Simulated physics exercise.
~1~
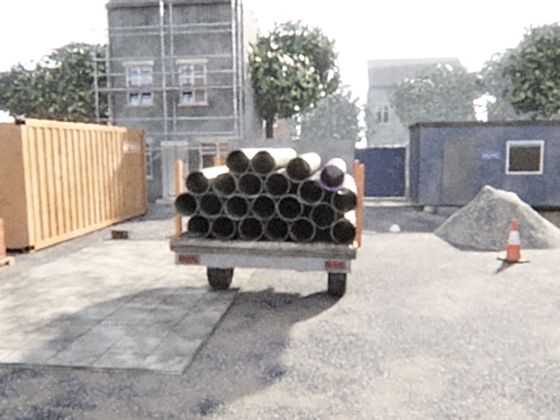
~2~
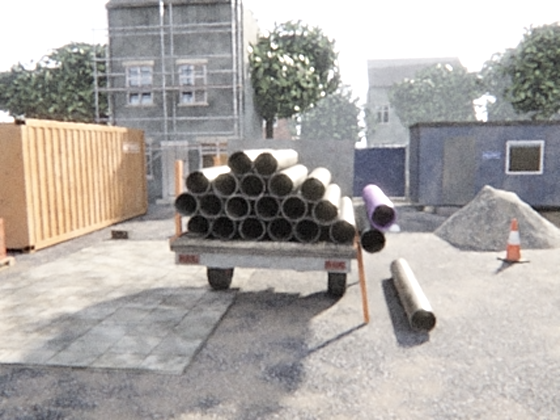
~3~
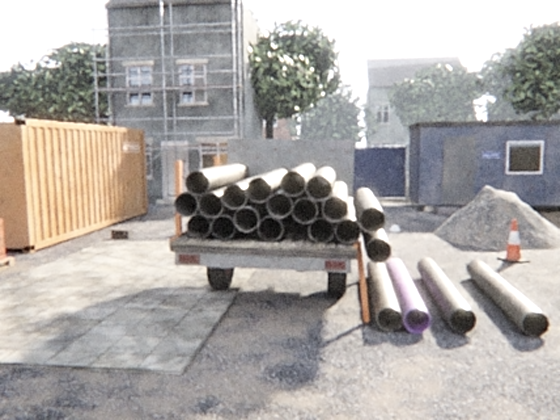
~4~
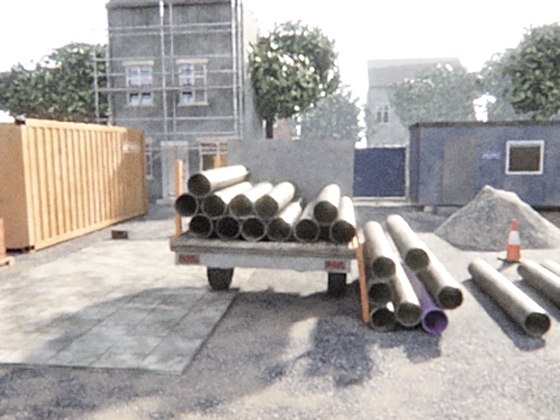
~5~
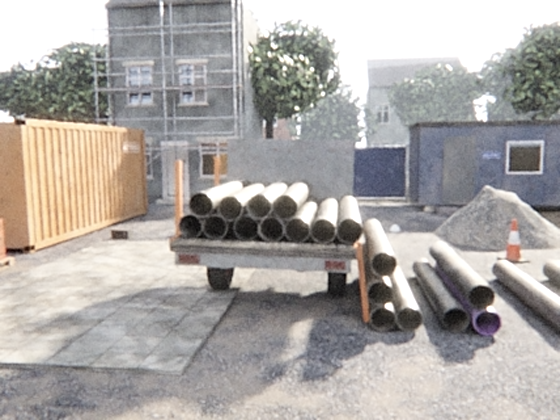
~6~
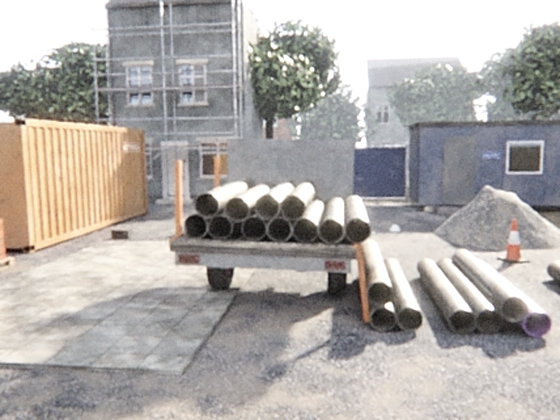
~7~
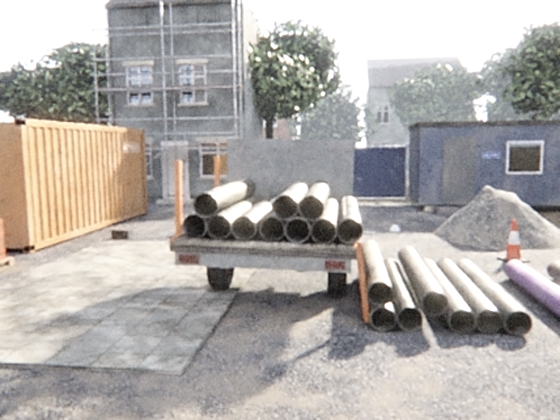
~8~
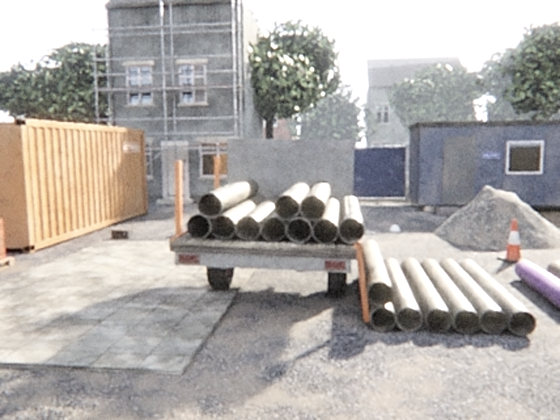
Parked farm trailer spilling steel pipes off its right side as the posts drop, the purple one rolling right across the ground.
